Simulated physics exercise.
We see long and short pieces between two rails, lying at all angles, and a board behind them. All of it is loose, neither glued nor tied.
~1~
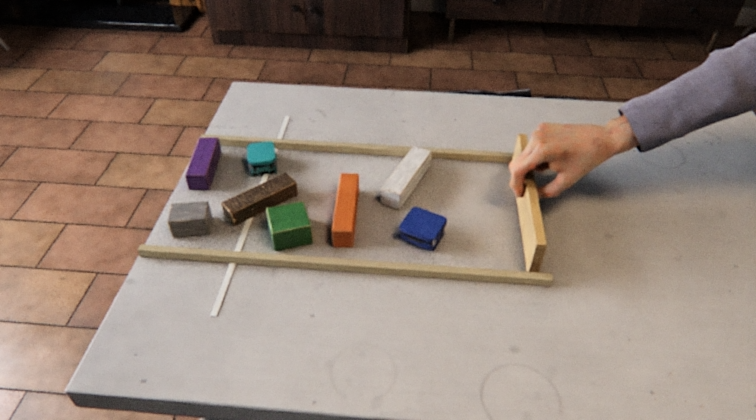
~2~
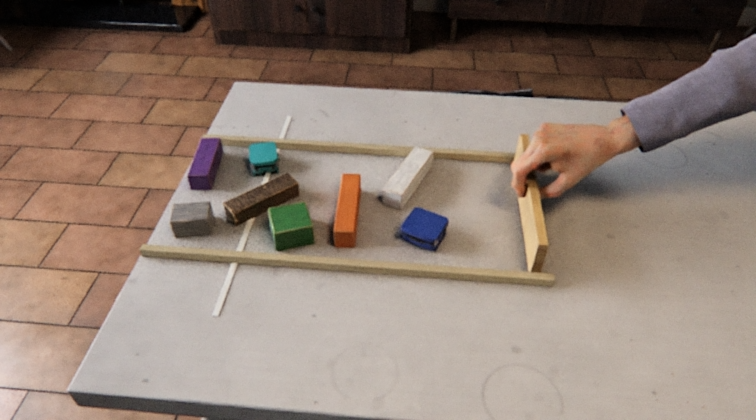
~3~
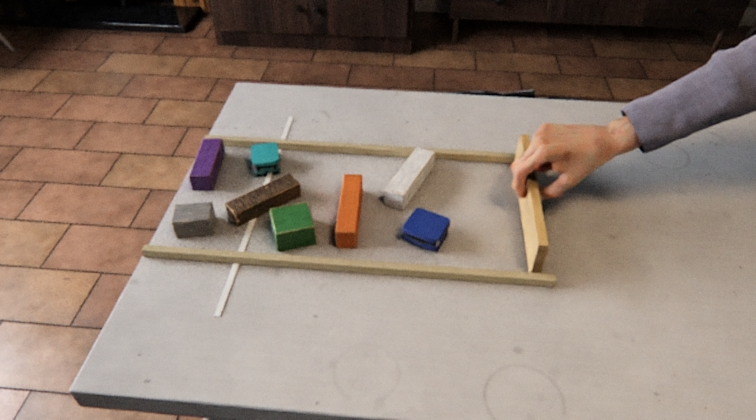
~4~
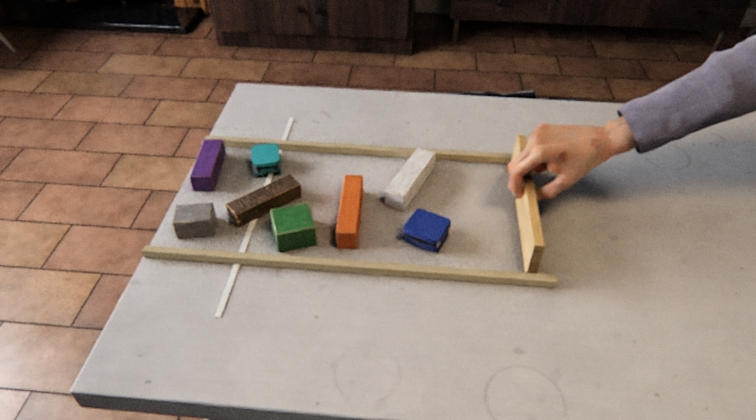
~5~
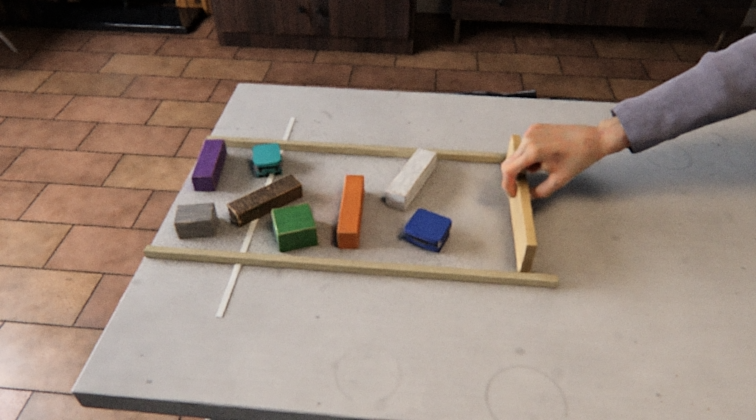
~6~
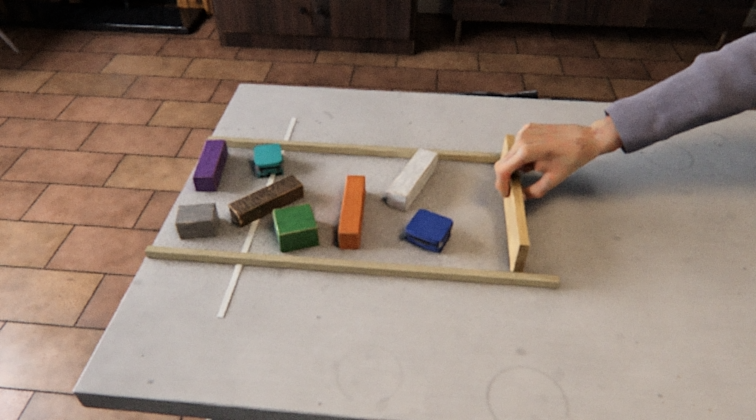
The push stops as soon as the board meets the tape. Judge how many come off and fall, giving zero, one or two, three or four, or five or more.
Off the edge go just one or two.
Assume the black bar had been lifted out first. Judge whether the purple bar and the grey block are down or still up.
The purple bar would remain on top, and the grey block would go down.
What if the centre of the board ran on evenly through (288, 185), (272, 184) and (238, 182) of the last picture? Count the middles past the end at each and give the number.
That makes 0, 1, 3.
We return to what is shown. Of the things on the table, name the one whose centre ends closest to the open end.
The purple bar finishes closest.
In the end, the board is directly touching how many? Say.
At rest, 2 are in contact.
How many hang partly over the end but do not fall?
The number overhanging is 3.
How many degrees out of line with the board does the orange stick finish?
It works out to near 5°.
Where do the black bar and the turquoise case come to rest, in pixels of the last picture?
(197, 183), and the other (244, 157).
A little later, none off yet; purple bar at rest near (211, 165); grey block at rest near (198, 221); turquoise case at rest near (269, 161).
Next, none off yet; purple bar at rest near (211, 164); grey block shifted about its own width near (174, 218); turquoise case at rest near (268, 159).
When it is over, the number that fall off is one or two; down, grey block.
